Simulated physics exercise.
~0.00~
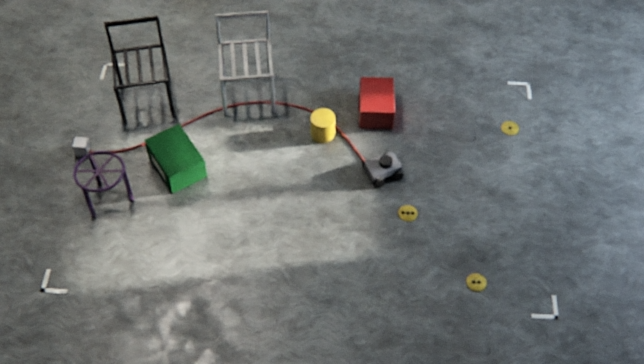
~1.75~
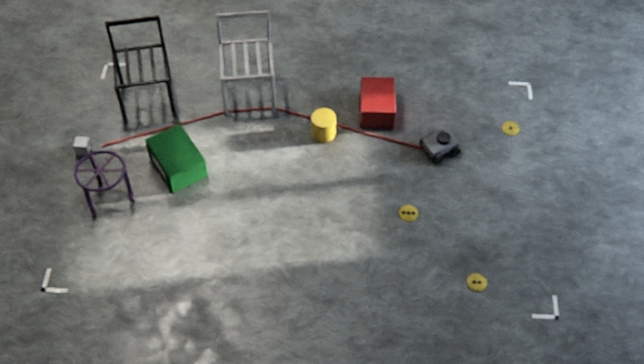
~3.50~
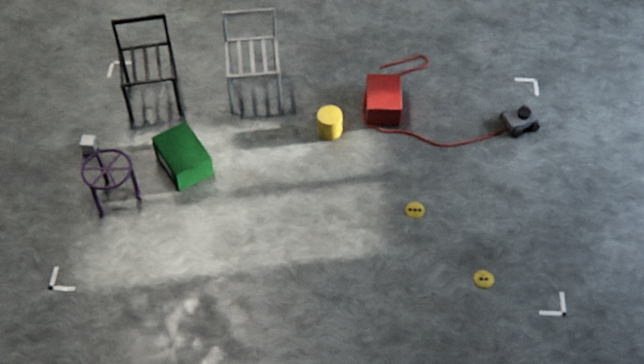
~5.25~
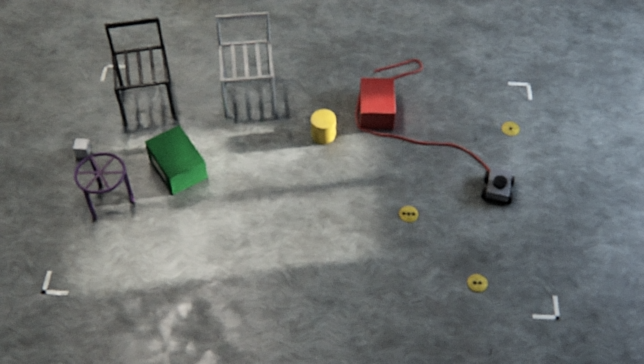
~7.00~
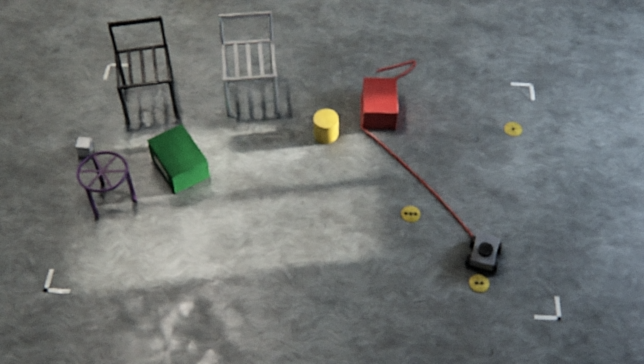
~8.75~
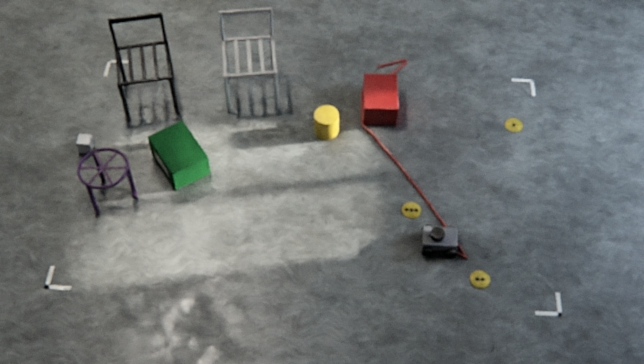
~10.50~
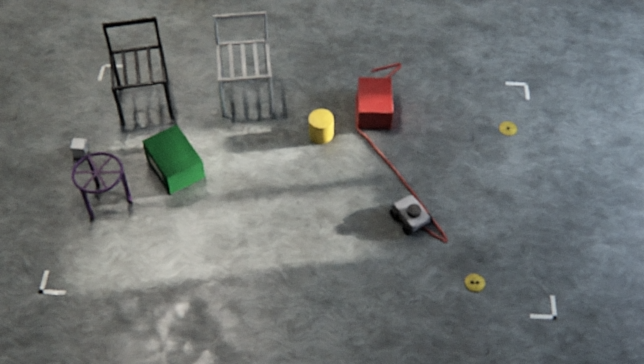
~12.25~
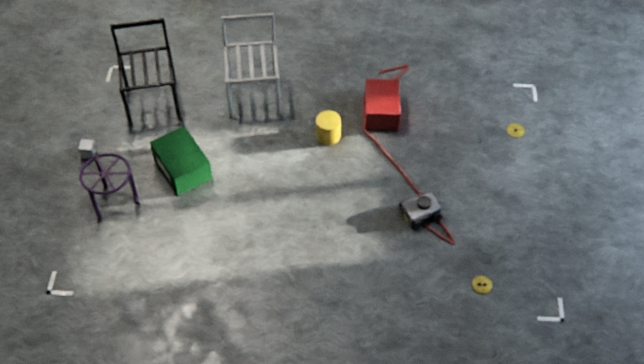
A small dark cart pulls its red cord loose and visits three yellow marks, touching nothing.
